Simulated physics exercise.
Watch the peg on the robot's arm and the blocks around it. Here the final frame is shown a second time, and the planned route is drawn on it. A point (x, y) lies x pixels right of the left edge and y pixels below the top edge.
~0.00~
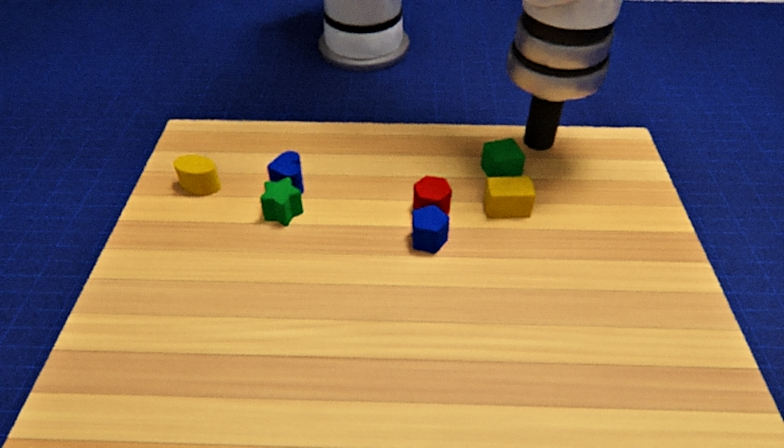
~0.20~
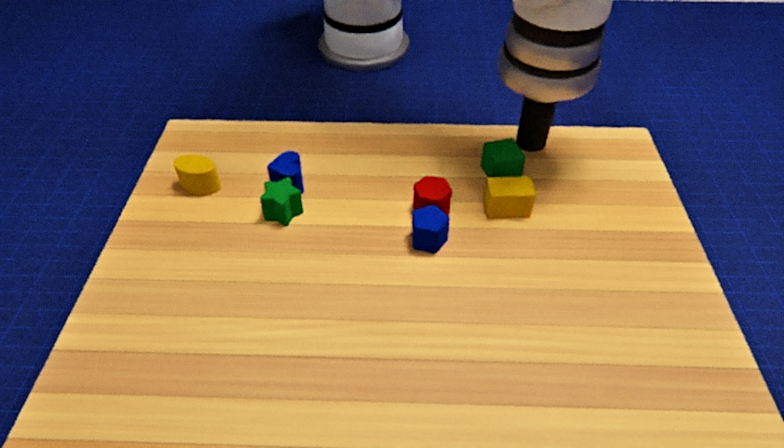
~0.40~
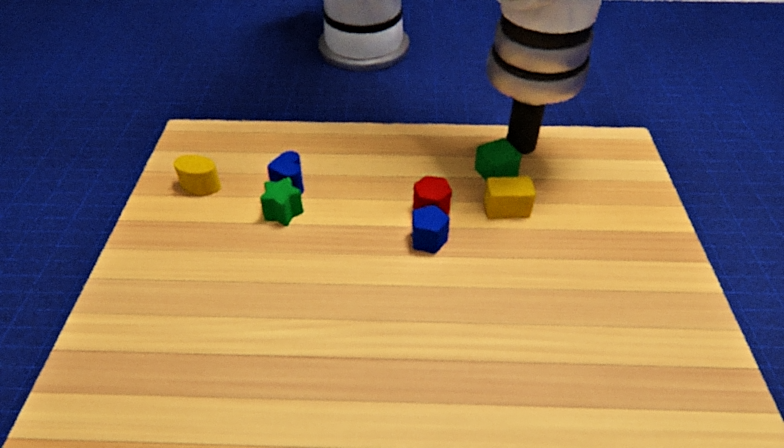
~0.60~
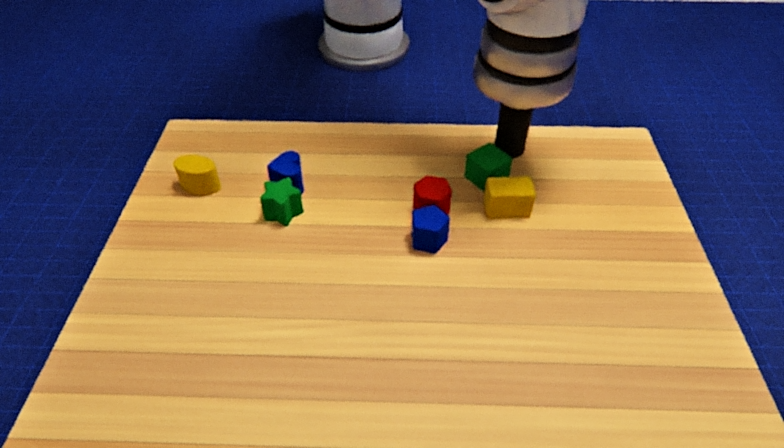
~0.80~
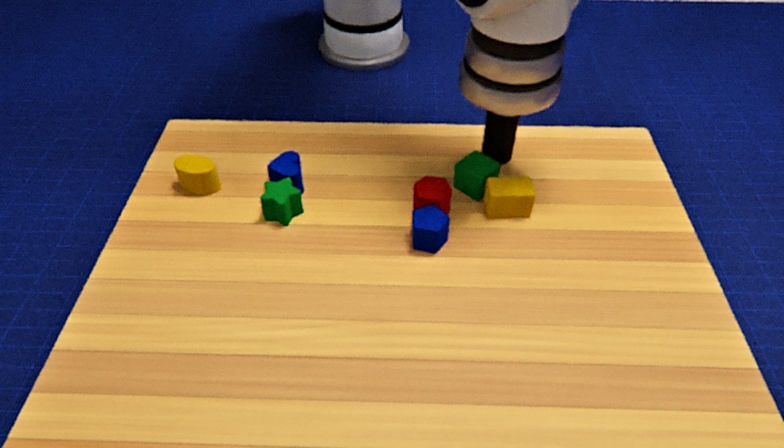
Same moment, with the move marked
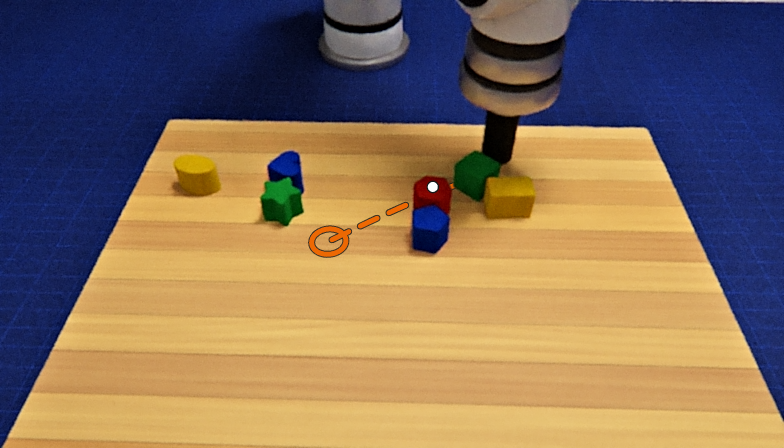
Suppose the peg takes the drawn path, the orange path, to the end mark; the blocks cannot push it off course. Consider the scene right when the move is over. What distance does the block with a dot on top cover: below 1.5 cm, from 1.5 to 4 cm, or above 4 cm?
It gets moved over 4 cm.
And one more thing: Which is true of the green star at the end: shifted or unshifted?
It ends up on the same spot.
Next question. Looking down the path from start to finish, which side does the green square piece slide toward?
Facing the way the path runs, start to end, you'll find the green square piece has shifted left.
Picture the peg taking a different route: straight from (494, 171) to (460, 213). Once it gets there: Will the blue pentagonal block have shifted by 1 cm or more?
Yes - that is the case.
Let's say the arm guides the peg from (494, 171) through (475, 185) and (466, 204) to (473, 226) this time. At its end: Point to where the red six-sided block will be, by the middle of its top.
The middle of its top is at (402, 198).
The drawn path runs from (494, 171) over (414, 202) to (329, 241); the dot is on the red six-sided block.
The first path, step by step. One third of the way, peg (442, 176); blue pentagonal block (430, 222); red six-sided block (400, 204), turned 35° anticlockwise; green square piece (424, 187).
Two thirds of the way, peg (385, 200); blue pentagonal block (430, 222), turned 15° anticlockwise; red six-sided block (361, 243), turned 65° anticlockwise; green square piece (372, 216), turned 35° anticlockwise.
At the end, peg (327, 227); green star not moved; blue pentagonal block (430, 222), turned 15° anticlockwise; red six-sided block (347, 274), turned 100° anticlockwise; green square piece (336, 245), turned 70° anticlockwise; yellow rectangle not moved.
